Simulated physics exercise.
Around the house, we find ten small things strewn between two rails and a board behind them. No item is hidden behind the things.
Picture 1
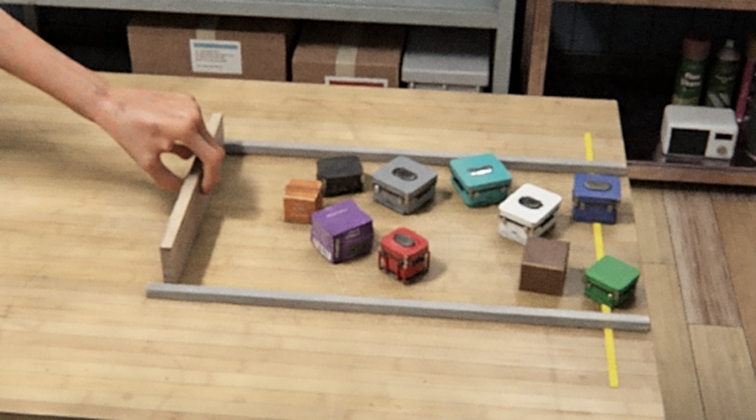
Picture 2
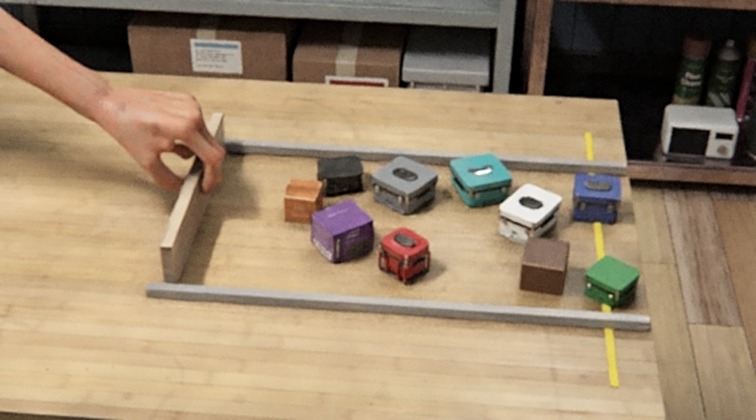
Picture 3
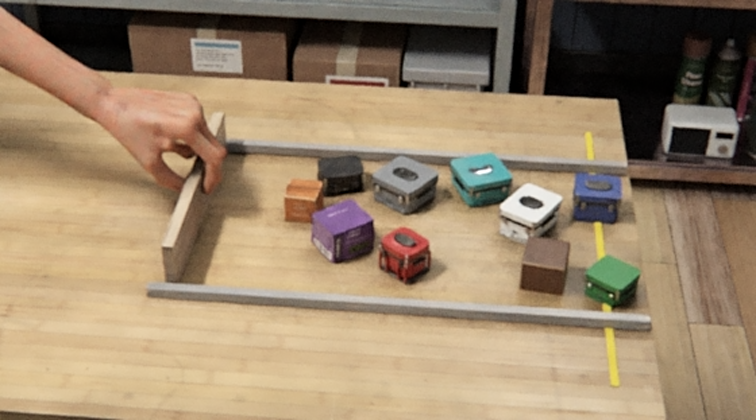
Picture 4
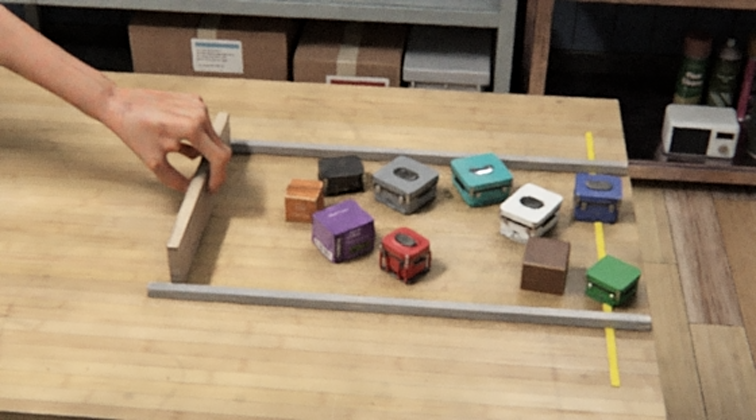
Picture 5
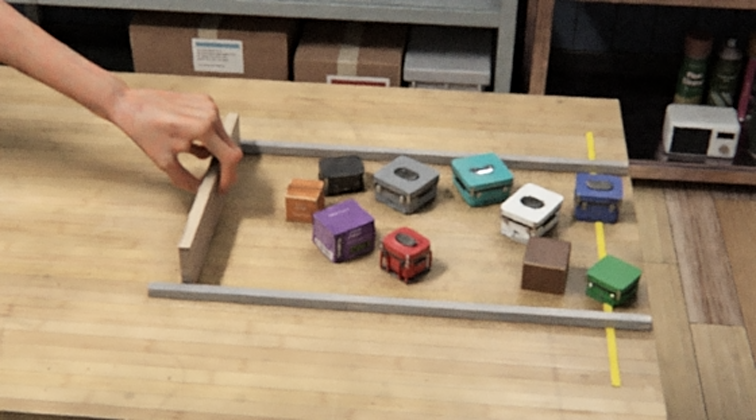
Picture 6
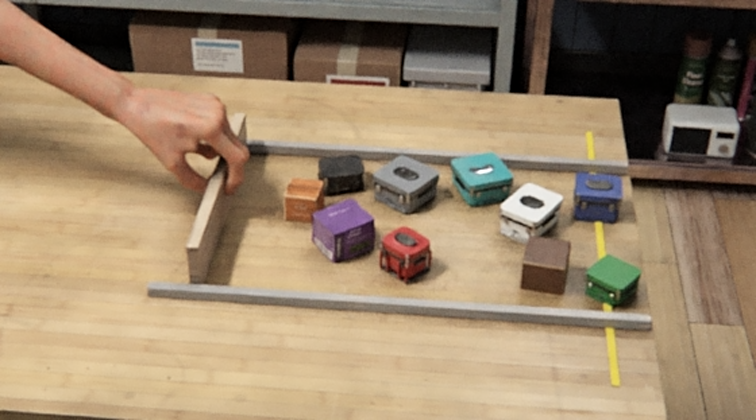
A hand gripping an upright wooden board at the left end of two grey rails barely moves at first, while ten small cases and blocks sit spread out between the rails. The hand then slides the board a short way right, still short of the items, which stay in place.
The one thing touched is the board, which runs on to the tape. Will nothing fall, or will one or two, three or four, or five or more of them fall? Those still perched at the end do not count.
The way I see it, five or more of them end up off the end.
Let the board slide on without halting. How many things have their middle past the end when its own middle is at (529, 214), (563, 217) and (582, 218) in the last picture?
Place by place: 1, 3 and 6.
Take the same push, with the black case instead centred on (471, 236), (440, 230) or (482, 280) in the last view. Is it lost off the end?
Order of tries: Off, off, off.
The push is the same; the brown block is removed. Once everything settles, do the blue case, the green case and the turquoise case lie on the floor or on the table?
Blue case down; green case down; turquoise case down.
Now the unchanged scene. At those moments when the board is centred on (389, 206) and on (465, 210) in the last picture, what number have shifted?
Counting first: 6, next 7.
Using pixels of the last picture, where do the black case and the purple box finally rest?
For the black case it's (619, 195), and for the purple box it's (629, 244).
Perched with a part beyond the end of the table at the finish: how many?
2.
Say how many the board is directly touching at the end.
4 of them.
Early on, none off yet; green case at rest near (613, 282); blue case at rest near (597, 198); brown block at rest near (546, 265).
A while later, none off yet; green case at rest near (613, 282); blue case moving near (603, 198); brown block at rest near (550, 266).
Finally, the number that fall off is five or more; lost, grey case, turquoise case, white case, brown block, blue case and green case.
